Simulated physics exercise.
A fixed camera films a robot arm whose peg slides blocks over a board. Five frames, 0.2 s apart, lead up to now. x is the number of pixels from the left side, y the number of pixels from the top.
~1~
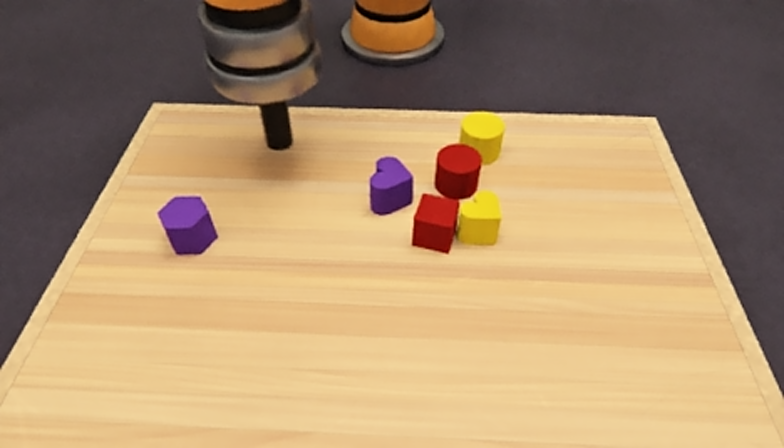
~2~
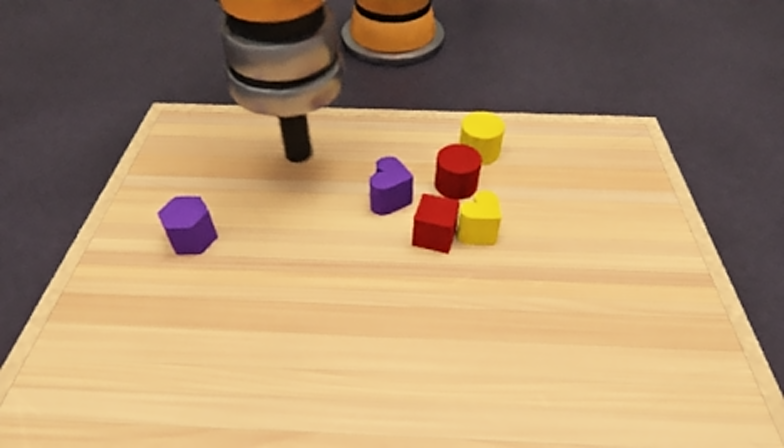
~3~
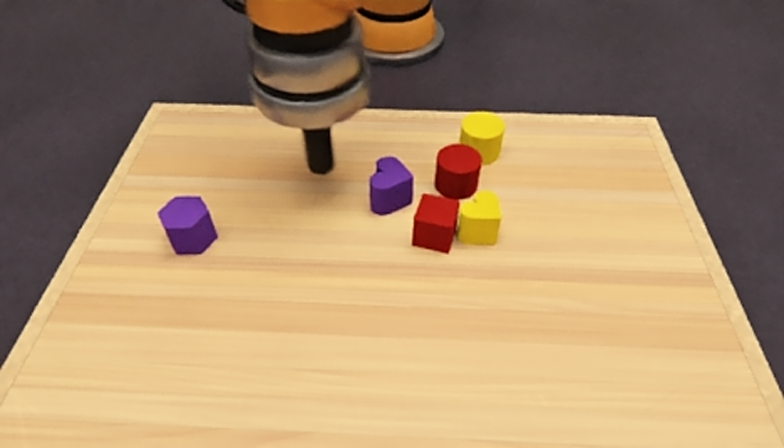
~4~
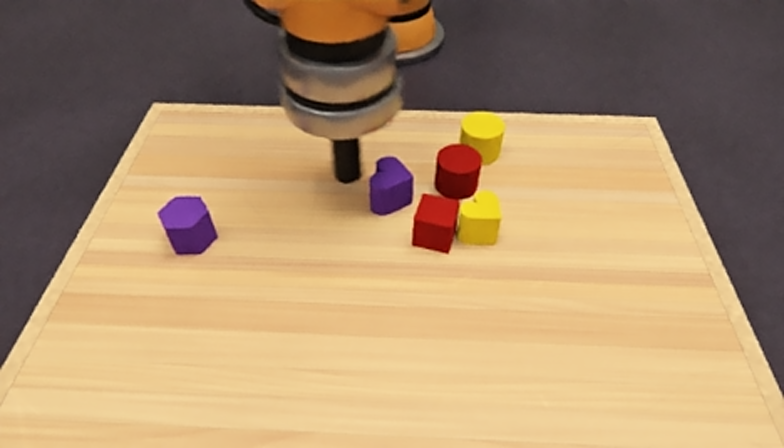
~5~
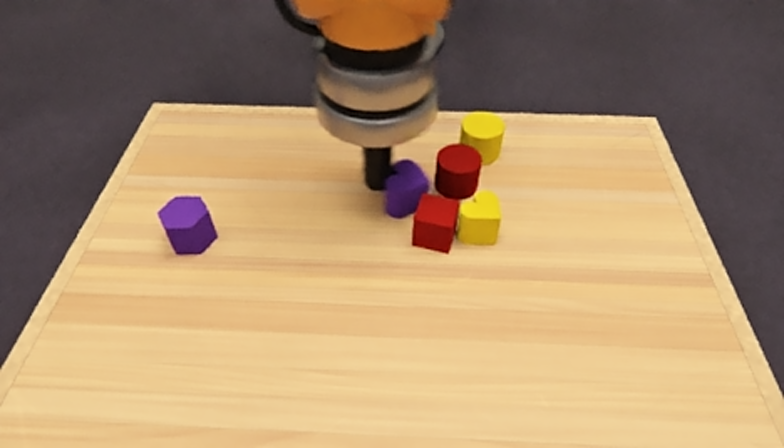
Robot arm moving its black peg rightward across a wooden board and nudging a purple heart block toward the red blocks.
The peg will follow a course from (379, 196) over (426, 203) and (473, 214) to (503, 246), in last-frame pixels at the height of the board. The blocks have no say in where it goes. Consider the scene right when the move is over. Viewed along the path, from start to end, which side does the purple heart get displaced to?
It moves over to the left.
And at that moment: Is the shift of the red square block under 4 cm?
Yes, it checks out.
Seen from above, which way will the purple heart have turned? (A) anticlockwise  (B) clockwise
It's A.
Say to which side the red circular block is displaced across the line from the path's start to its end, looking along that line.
Sideways shift: Left.
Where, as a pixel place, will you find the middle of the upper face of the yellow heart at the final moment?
The yellow heart ends near (541, 241).
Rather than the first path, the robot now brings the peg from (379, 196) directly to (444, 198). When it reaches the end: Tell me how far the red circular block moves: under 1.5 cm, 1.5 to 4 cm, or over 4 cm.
Its final spot will lie 1.5 to 4 cm from the current one.
What follows on the original path. One third of the way, peg (429, 189); purple heart (458, 184); red square block (453, 218), turned 45° clockwise; red circular block (475, 155); yellow heart (495, 211), turned 45° anticlockwise.
Two thirds of the way, peg (476, 199); purple heart (508, 192); red square block (460, 219), turned 70° clockwise; red circular block (483, 154); yellow heart (515, 221), turned 20° clockwise.
At the end, peg (507, 232); purple heart (533, 203), turned 45° anticlockwise; red square block (460, 219), turned 70° clockwise; red circular block (483, 154); yellow heart (541, 241), turned 50° clockwise.
